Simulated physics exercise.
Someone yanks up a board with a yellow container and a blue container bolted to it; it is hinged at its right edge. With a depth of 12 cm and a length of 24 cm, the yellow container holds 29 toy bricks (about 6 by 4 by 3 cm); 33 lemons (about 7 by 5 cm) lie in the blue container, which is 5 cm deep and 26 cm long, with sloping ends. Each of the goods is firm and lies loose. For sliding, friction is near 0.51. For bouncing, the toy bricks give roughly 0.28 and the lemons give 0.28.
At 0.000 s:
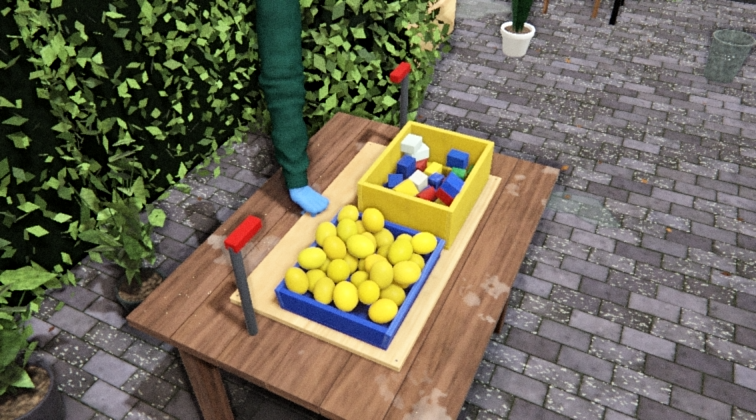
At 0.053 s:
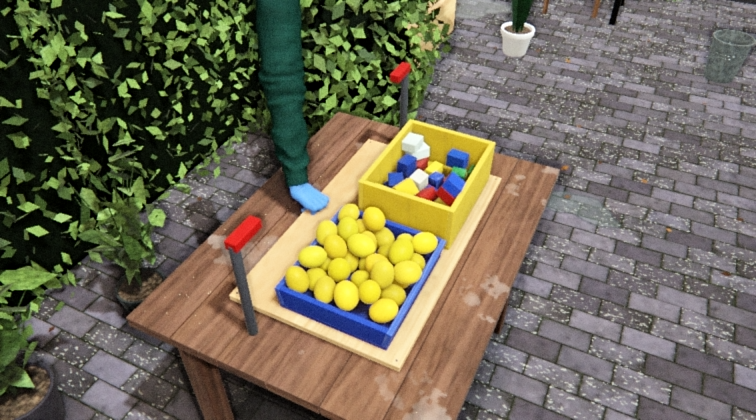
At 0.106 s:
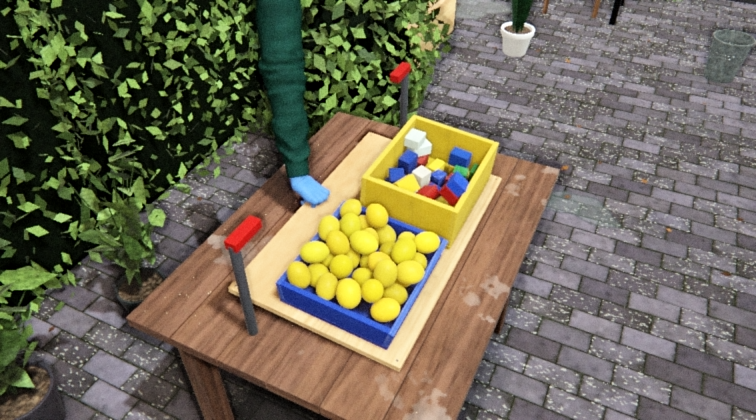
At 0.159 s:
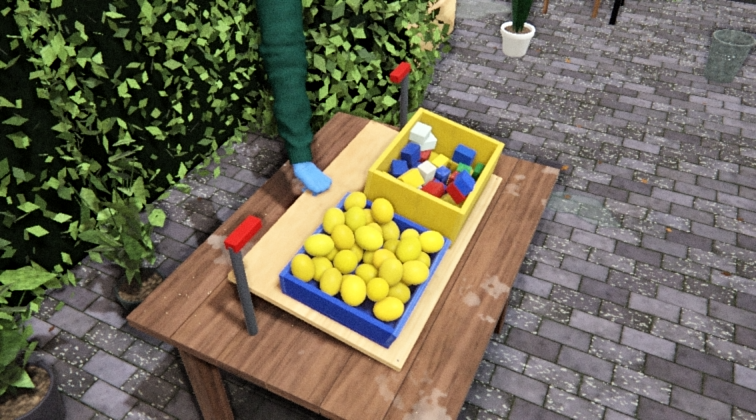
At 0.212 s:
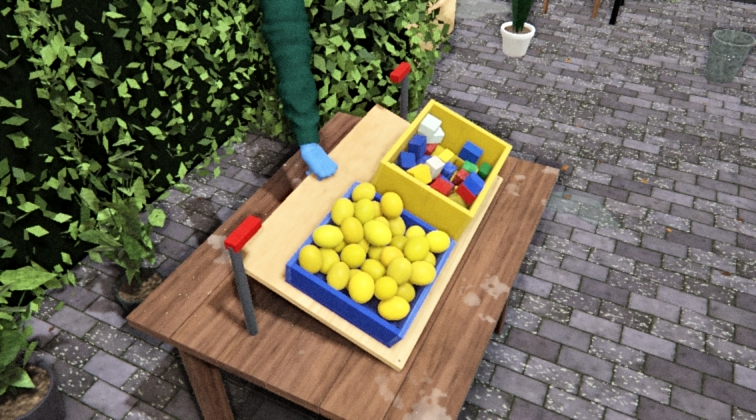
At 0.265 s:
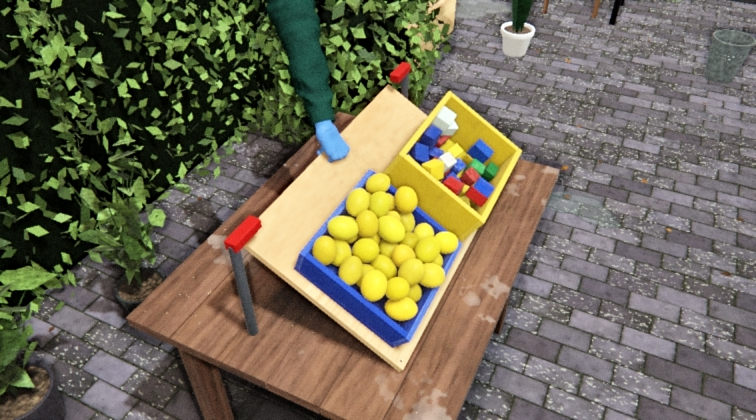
On a wooden table beside a leafy hedge, a gloved hand steadily raises the left side of a pale board, tilting a blue container of lemons and a yellow container of colourful toy bricks toward the right.
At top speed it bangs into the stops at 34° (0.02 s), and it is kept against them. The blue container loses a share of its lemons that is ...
... more than a sixth.
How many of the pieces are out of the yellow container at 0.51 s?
Roughly 1 for the yellow container.
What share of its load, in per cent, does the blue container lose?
Estimate: About 65 in a hundred.
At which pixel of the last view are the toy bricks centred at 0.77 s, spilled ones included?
In the last picture they centre on about (471, 182).
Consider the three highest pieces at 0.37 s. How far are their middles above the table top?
28 cm.
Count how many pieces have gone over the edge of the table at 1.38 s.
I'd estimate some 14 at that moment.
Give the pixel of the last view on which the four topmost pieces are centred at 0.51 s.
(419, 215).
After 0.27 s, it hits the stops.
After 0.37 s, tilt 34°; yellow container 29 in, 0 out and blue container 33 in, 0 out.
After 0.51 s, tilt 34°; yellow container 28 in, 1 out and blue container 24 in, 9 out.
After 0.77 s, tilt 34°; yellow container 28 in, 1 out and blue container 13 in, 20 out.
Outcome (at 1.38 s), yellow container 28 in, 1 out and blue container 12 in, 21 out. Asked share, 21 of 33, 64 per cent.
